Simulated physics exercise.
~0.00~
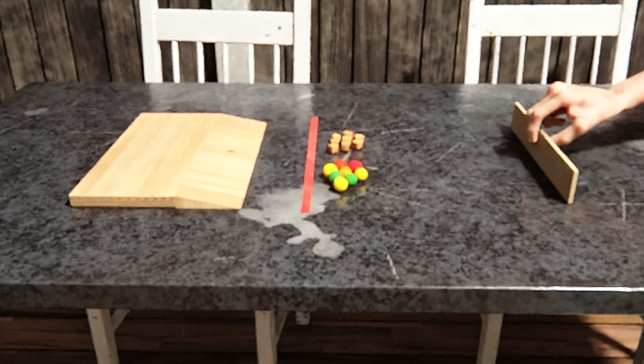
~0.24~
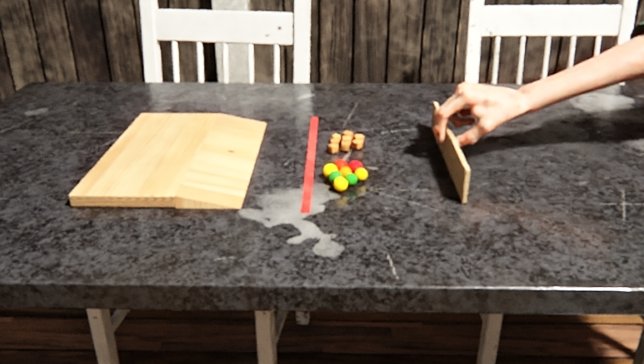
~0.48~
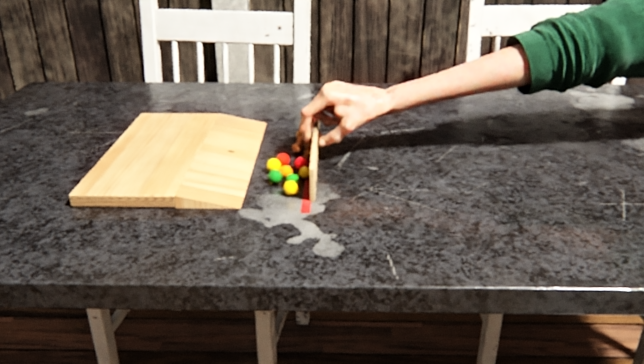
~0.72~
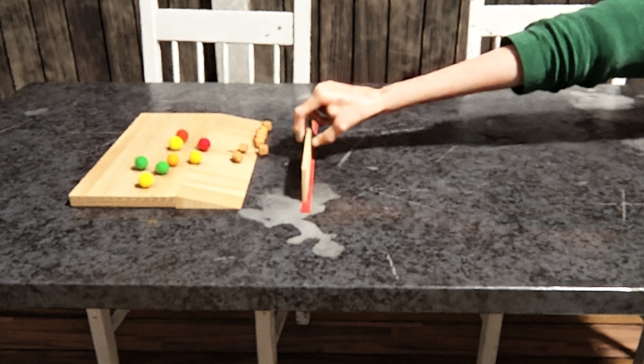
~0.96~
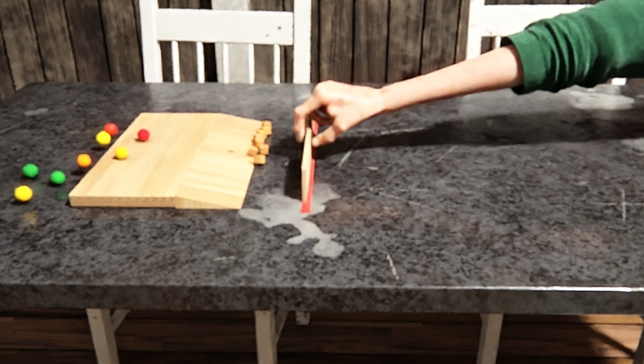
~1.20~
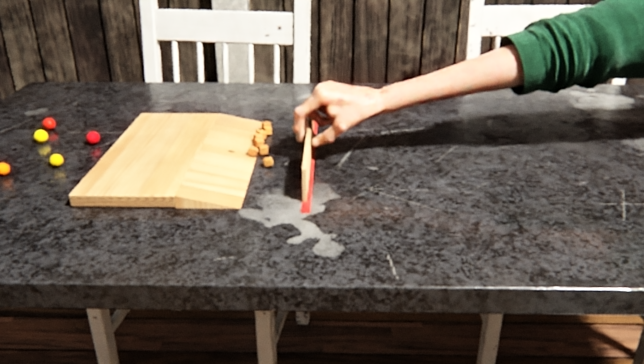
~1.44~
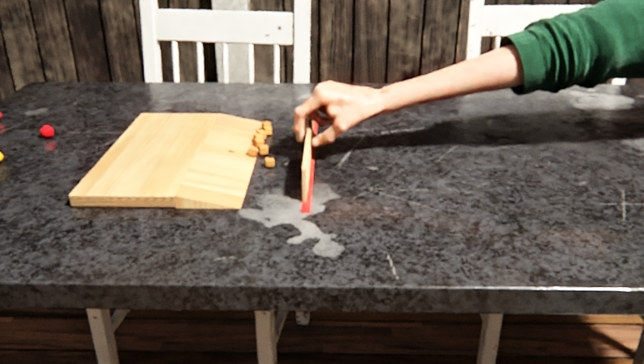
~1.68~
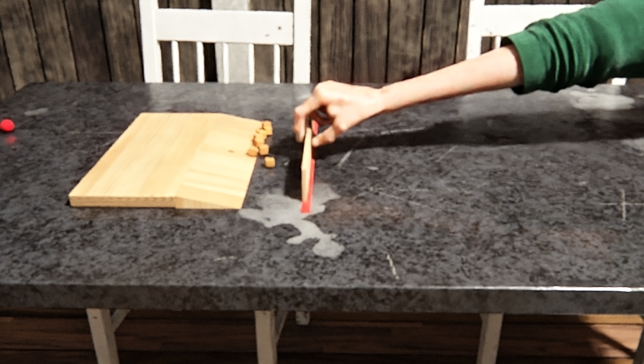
On a dark stone table, a hand sweeping a card to red tape, colourful balls rolling over a wooden ramp, brown pieces stopping short.
